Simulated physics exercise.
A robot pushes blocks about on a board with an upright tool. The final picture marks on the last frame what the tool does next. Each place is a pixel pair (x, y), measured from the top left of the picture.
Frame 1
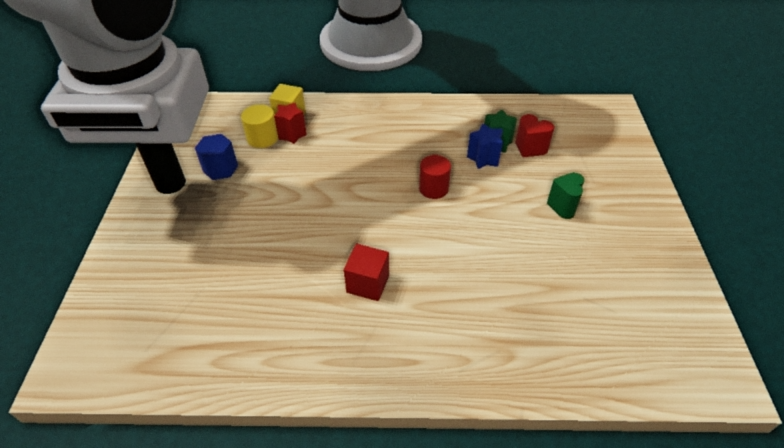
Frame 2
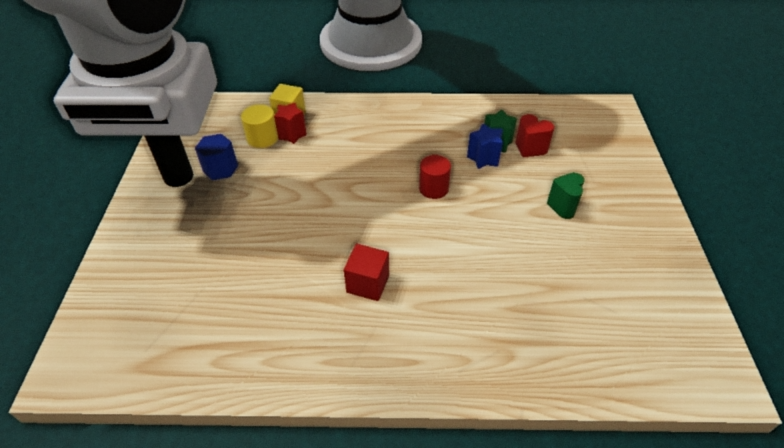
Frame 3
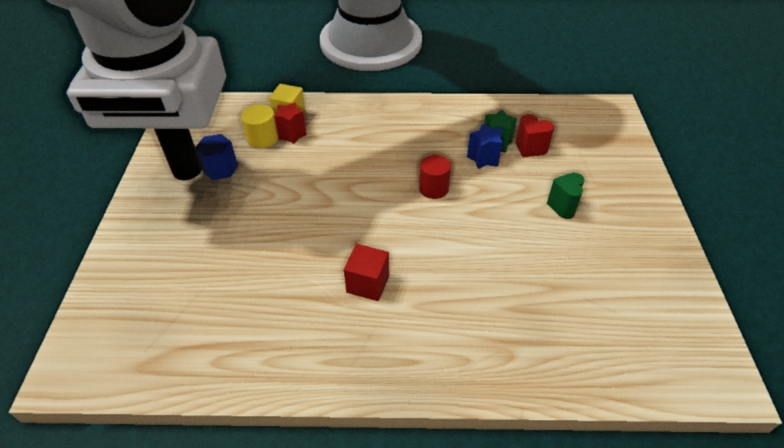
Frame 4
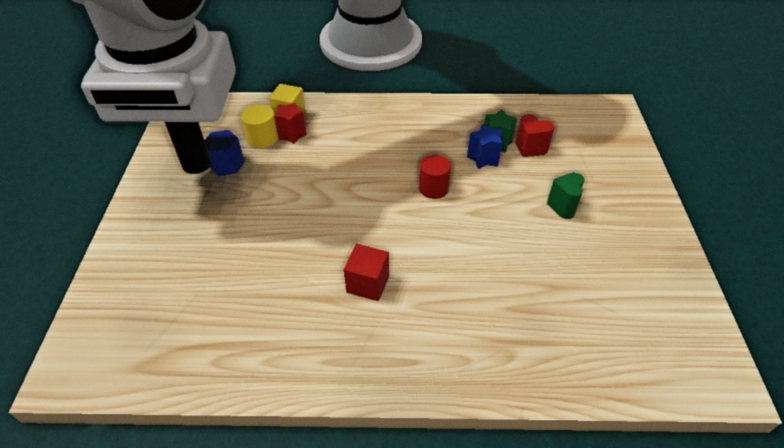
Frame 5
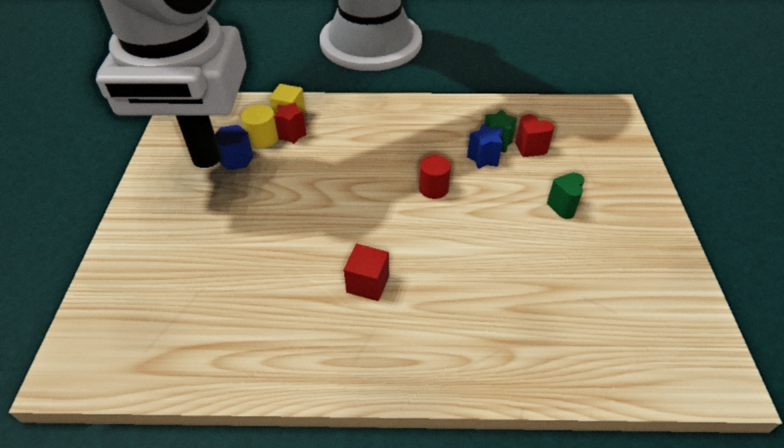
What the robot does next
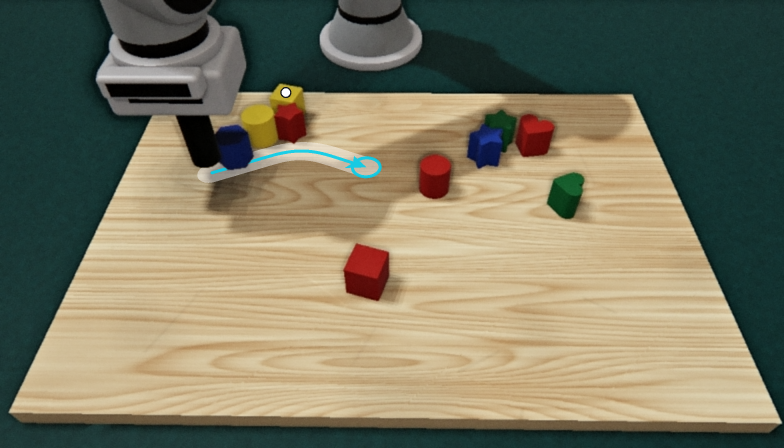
A robot arm with a black upright tool moves right and slightly away across a wooden board, reaches the blue hexagonal block and nudges it a short way toward the yellow cylinder, while the other coloured blocks stay still.
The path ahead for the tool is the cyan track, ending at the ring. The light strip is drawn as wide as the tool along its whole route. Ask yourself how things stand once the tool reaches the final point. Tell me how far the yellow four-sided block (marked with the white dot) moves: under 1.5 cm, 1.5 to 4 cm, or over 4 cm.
The shift is from 1.5 to 4 cm.
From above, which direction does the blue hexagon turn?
Looking down, my answer is that the blue hexagon rotates anticlockwise.
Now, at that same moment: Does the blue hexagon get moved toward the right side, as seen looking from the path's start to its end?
I expect not.
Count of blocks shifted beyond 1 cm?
Three or more will move.
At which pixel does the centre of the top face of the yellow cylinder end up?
I think it will end close to (269, 92).
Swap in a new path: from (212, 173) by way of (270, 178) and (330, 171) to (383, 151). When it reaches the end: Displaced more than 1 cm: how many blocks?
One moves.
Path on the board, from (212, 173) by way of (266, 157) and (318, 153) to (366, 167); the dot is on the yellow four-sided block.
What follows on the original path. One third of the way, tool (263, 143); blue hexagon (271, 114), turned 65° anticlockwise; yellow cylinder (270, 95); yellow four-sided block (294, 83), turned 40° clockwise; red star block (297, 105), turned 35° clockwise.
Two thirds of the way, tool (317, 139); blue hexagon (283, 109), turned 105° anticlockwise; yellow cylinder (269, 92); yellow four-sided block (294, 82), turned 40° clockwise; red star block (307, 100), turned 40° clockwise.
At the end, tool (366, 153); blue hexagon (283, 109), turned 105° anticlockwise; yellow cylinder (269, 92); yellow four-sided block (294, 82), turned 40° clockwise; red star block (307, 100), turned 40° clockwise.
